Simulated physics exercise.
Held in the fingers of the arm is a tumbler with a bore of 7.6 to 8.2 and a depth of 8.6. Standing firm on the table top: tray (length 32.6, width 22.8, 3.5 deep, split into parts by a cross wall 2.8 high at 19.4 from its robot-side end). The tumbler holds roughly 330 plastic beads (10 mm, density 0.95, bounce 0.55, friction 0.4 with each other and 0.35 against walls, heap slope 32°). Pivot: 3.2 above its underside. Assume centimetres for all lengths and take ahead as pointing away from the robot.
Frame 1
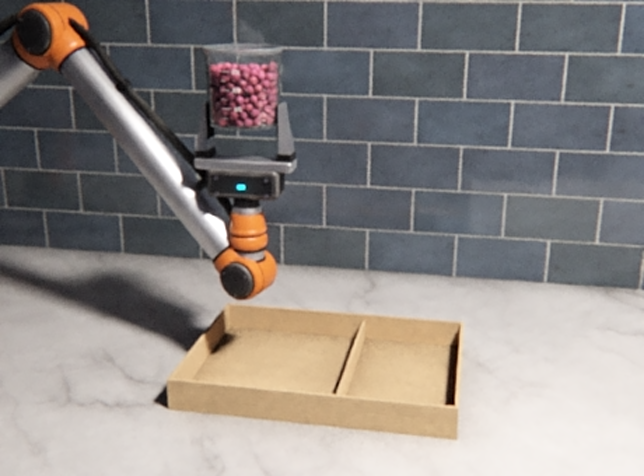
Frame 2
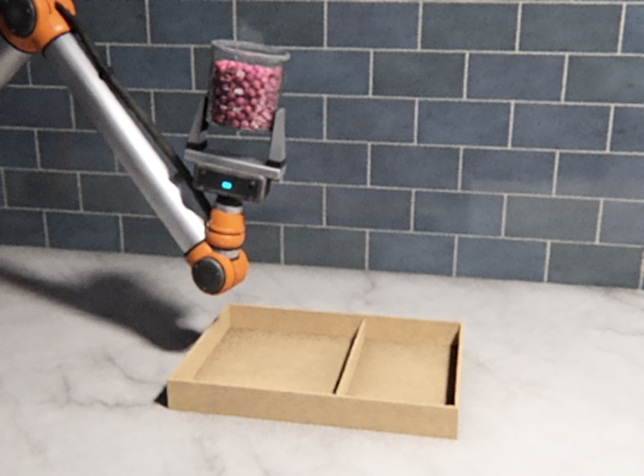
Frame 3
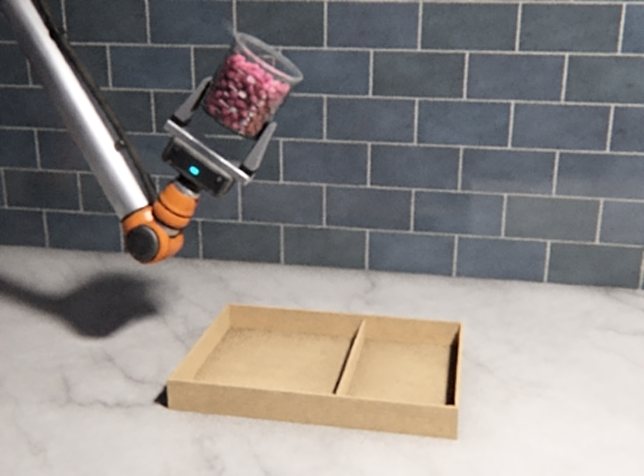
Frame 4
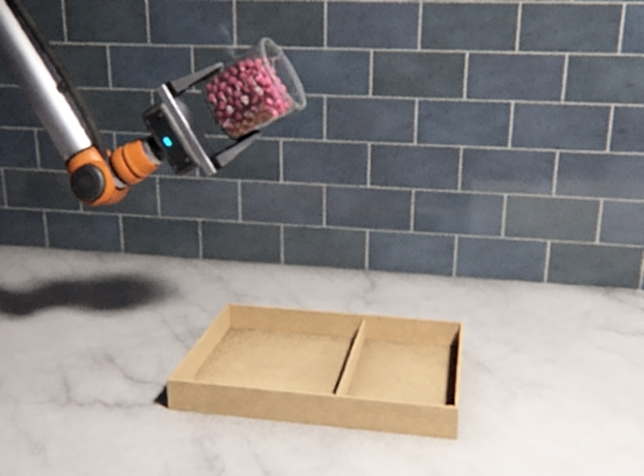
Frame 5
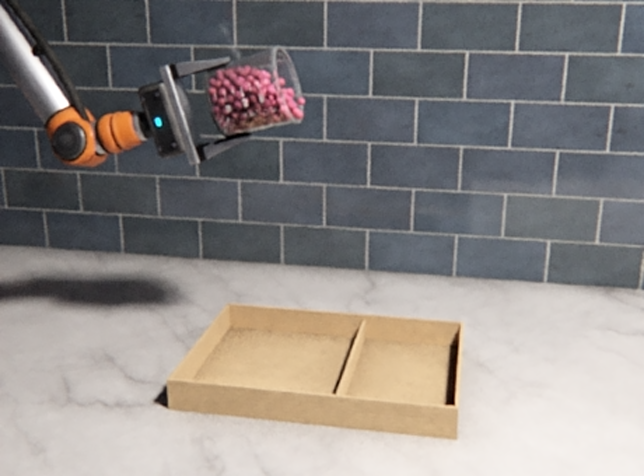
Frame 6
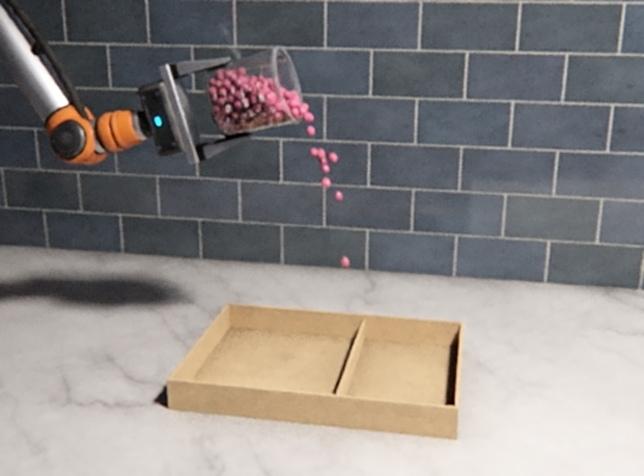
A robot arm holding a clear cup of pink beads above a divided tray swung its wrist down to the left, tilting the cup rightward until a few beads tumbled out over the rim.
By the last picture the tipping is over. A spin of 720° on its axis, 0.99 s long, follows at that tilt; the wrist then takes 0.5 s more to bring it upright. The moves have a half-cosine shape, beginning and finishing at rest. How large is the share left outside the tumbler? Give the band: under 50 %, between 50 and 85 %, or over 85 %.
The share is under 50 %.
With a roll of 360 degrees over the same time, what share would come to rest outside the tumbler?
It would be roughly 30 percent.
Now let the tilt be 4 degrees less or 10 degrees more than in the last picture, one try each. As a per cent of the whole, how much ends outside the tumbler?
Roughly 20 % on the first try and 55 % on the second.
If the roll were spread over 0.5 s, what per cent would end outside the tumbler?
I'd expect approximately 20 per cent then.
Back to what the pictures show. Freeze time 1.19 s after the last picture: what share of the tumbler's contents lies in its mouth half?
I reckon roughly 35 per cent.
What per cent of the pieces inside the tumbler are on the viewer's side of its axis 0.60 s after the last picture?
Front-half share of contents: Approx. 45 per cent.
Then, 0.60 s on, tipped 74°, highest piece 39 above the table; 268 in the tumbler, 26 in the far-side part, 12 in the robot-side part, 1 on the table or floor, 22 in flight or on a rim.
Then, 1.19 s on, tipped 48°, highest piece 37 above the table; 241 in the tumbler, 51 in the far-side part, 28 in the robot-side part, 4 on the table or floor, 5 in flight or on a rim.
Then, 1.69 s on, upright, highest piece 39 above the table; 241 in the tumbler, 54 in the far-side part, 29 in the robot-side part, 5 on the table or floor.
Then, 2.39 s on, upright, highest piece 39 above the table; 241 in the tumbler, 54 in the far-side part, 29 in the robot-side part, 5 on the table or floor.
In the end, 241 in the tumbler, 54 in the far-side part, 29 in the robot-side part, 5 on the table or floor. That is 27 % outside the tumbler.
